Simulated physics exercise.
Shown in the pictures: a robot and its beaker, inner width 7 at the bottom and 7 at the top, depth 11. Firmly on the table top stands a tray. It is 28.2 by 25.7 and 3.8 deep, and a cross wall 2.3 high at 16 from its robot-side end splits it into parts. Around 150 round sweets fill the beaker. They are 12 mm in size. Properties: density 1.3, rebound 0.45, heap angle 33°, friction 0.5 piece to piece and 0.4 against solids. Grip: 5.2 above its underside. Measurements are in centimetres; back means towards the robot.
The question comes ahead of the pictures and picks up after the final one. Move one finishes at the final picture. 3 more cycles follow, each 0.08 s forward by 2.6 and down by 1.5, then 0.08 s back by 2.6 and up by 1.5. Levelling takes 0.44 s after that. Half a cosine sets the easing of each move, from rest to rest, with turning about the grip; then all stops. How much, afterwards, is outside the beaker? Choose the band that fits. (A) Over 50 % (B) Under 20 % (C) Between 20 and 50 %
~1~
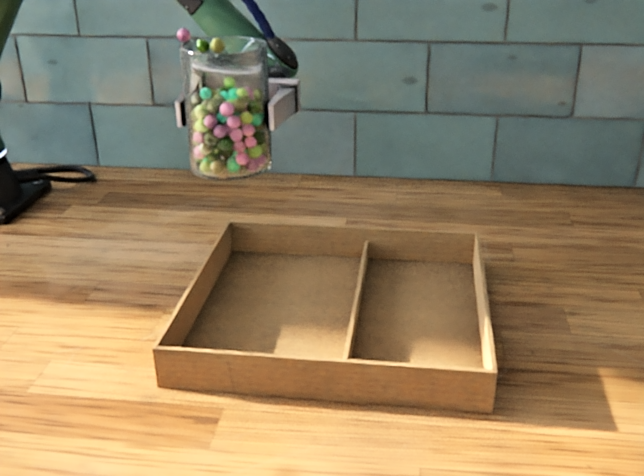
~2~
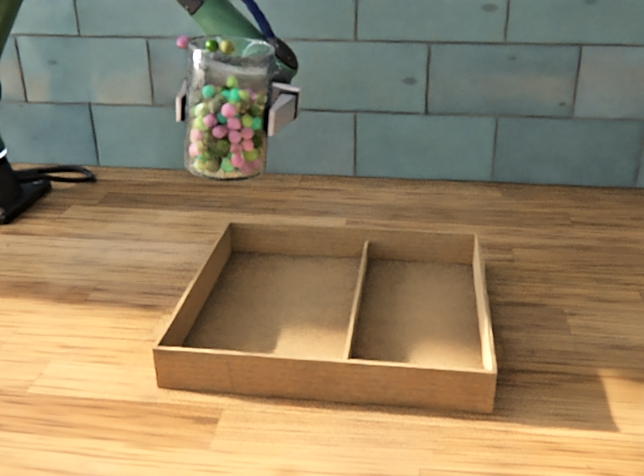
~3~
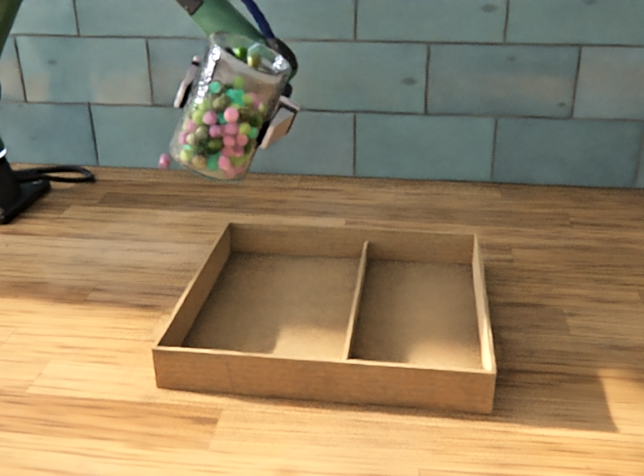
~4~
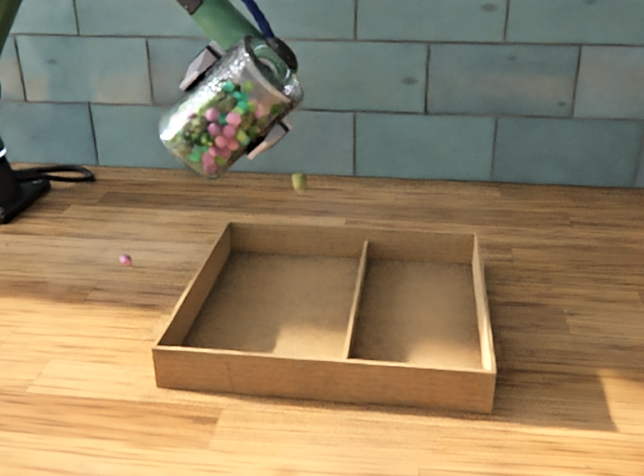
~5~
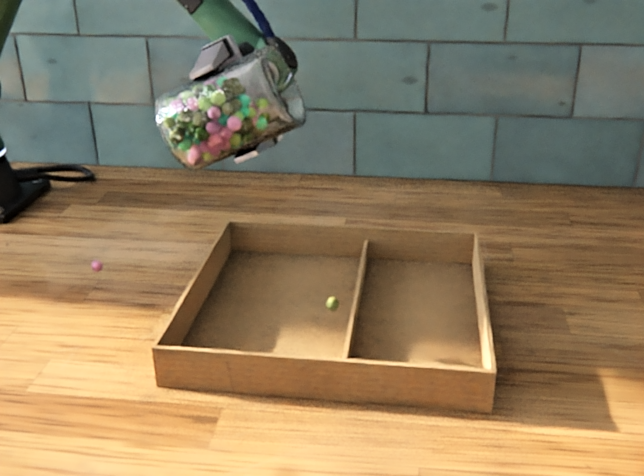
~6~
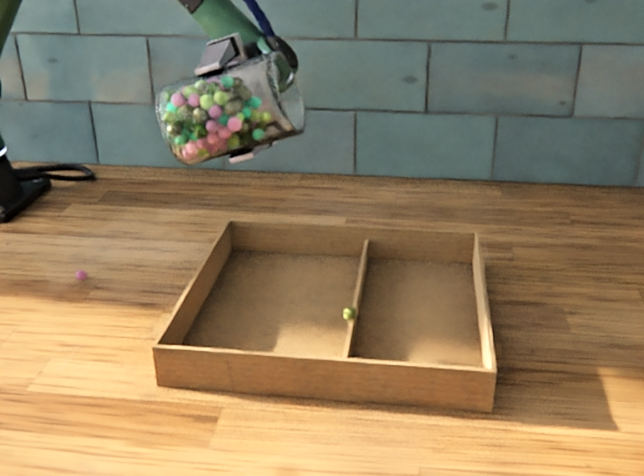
Under 20 %.
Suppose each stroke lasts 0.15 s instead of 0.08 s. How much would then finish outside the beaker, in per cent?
In that case it would be near 0 percent.
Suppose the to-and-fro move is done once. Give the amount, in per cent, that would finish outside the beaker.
About 10 per cent in that case.
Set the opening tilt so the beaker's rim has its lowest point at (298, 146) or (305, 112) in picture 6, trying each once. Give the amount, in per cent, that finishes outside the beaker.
Roughly 35 per cent, then roughly 0 per cent.
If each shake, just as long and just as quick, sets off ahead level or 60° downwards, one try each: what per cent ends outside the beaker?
First try some 25 %, second try some 5 %.
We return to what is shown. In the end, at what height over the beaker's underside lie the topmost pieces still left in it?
I'd say close to 8.0 cm.
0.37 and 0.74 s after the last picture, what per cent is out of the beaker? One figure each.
Taking the two times in order, I'd say 5 and then 5 per cent.
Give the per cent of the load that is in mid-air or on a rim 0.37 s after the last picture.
It amounts to roughly 1 in a hundred.
Then, 0.37 s later, tilted 72° forward, highest piece 23 above the table; 139 in the beaker, 5 in the far-side part, 1 on the table or floor, 1 in flight or on a rim.
Then, 0.74 s later, tilted 27° forward, highest piece 25 above the table; 136 in the beaker, 7 in the far-side part, 2 on the table or floor, 1 in flight or on a rim.
Then, 1.12 s later, level, highest piece 24 above the table; 136 in the beaker, 8 in the far-side part, 2 on the table or floor.
Then, 2.17 s later, level, highest piece 24 above the table; 136 in the beaker, 8 in the far-side part, 2 on the table or floor.
At rest, 136 in the beaker, 8 in the far-side part, 2 on the table or floor. That is 7 % outside the beaker.
